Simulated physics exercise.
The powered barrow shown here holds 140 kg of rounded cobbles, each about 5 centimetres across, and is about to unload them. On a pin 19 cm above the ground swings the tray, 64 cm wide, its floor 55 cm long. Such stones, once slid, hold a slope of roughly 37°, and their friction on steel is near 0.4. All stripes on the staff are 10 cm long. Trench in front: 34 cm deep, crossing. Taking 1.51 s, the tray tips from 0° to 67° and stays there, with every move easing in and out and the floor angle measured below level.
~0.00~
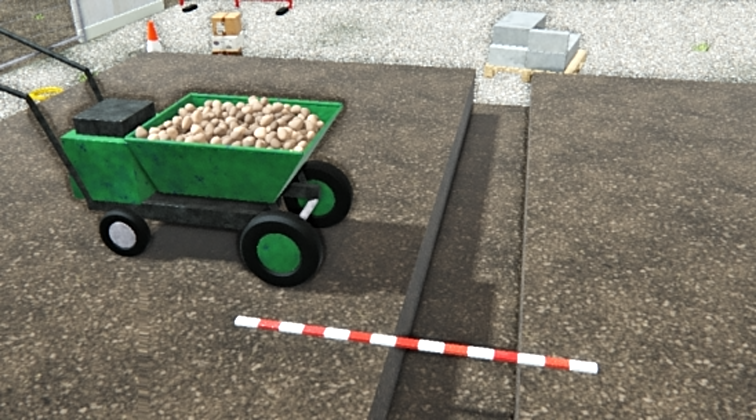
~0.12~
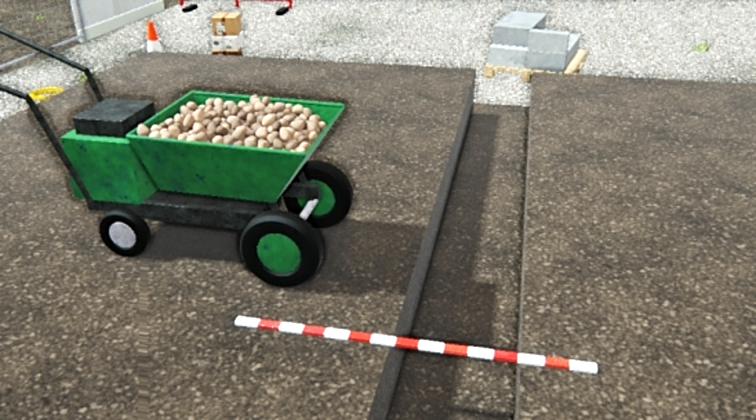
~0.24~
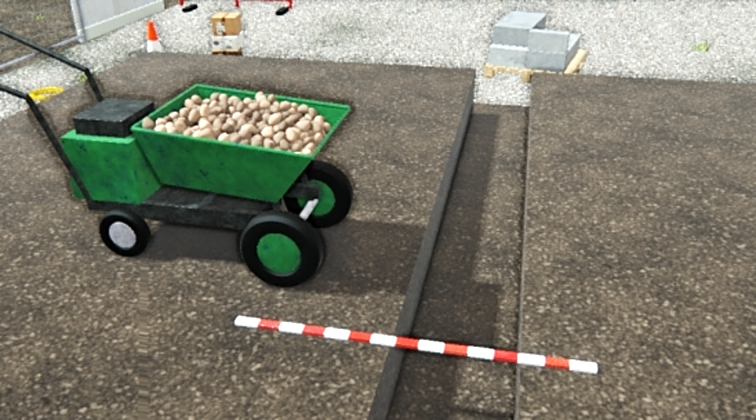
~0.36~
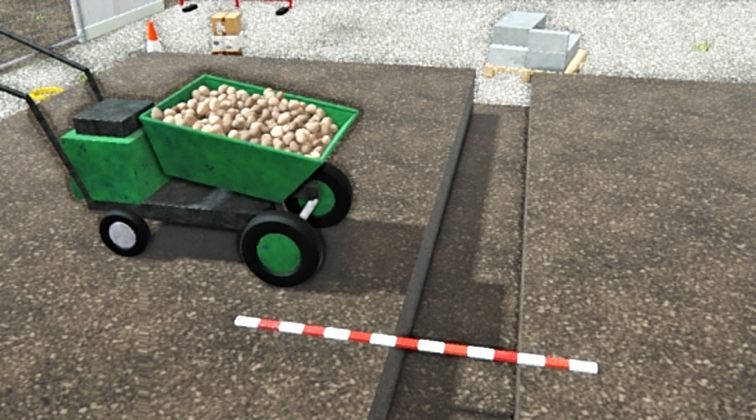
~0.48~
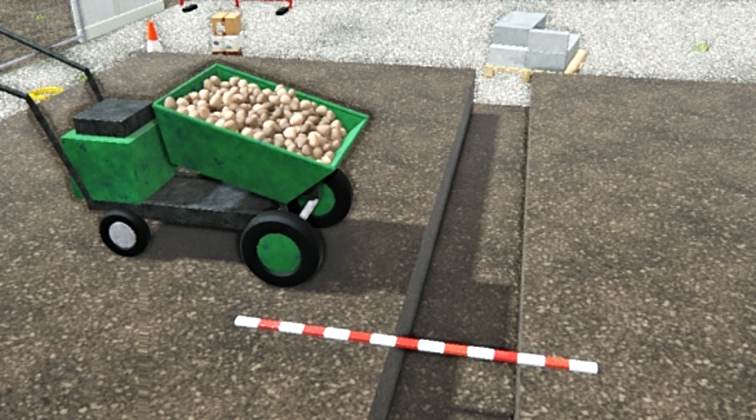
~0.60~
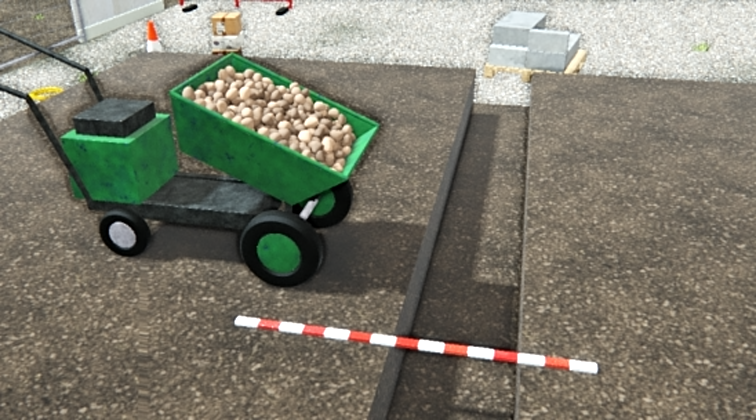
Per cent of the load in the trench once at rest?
About 90 %.
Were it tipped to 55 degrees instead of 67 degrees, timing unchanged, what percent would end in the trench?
Trench share: Approx. 40%.
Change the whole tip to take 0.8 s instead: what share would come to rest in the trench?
Estimate: About 90 %.
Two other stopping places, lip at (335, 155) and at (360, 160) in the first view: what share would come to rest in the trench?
Some 90 and some 85 per cent, in that order.
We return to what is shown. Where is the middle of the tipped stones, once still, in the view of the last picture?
I'd point somewhere around (459, 318).
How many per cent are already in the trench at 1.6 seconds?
Roughly 35 percent of the load.
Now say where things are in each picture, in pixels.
In the first frame, lip at (303, 154), floor tilted 0°, highest stones at (260, 110).
In the second frame, the tray is at 1°, its lip at (305, 155); the top of the load is at (262, 109); the stones move at 0.2 m/s on average.
In the third frame, lip at (312, 158), floor tilted 5°, highest stones at (232, 102); the stones move at 0.3 m/s on average.
In the fourth frame, lip at (322, 162), floor tilted 10°, highest stones at (214, 98); the stones move at 0.4 m/s on average.
In the fifth frame, the tray is at 16°, its lip at (334, 169); the top of the load is at (222, 87); the stones move at 0.5 m/s on average.
In the sixth frame, the tray is at 23°, its lip at (347, 179); the top of the load is at (230, 80); the stones move at 0.6 m/s on average.
After 1.1 s the floor is at 56°; 99 % in the tray, 1 % short of the trench; the foremost stones are at (407, 209).
After 1.6 s the floor is at 67°; 61 % in the tray, 1 % short of the trench, 37 % in the trench; the foremost stones are at (508, 327).
After 2.0 s the floor is at 67°; 35 % in the tray, 1 % short of the trench, 64 % in the trench; the foremost stones are at (512, 349).
After 3.9 s the floor is at 67°; 9 % in the tray, 1 % short of the trench, 90 % in the trench; the foremost stones are at (511, 367).
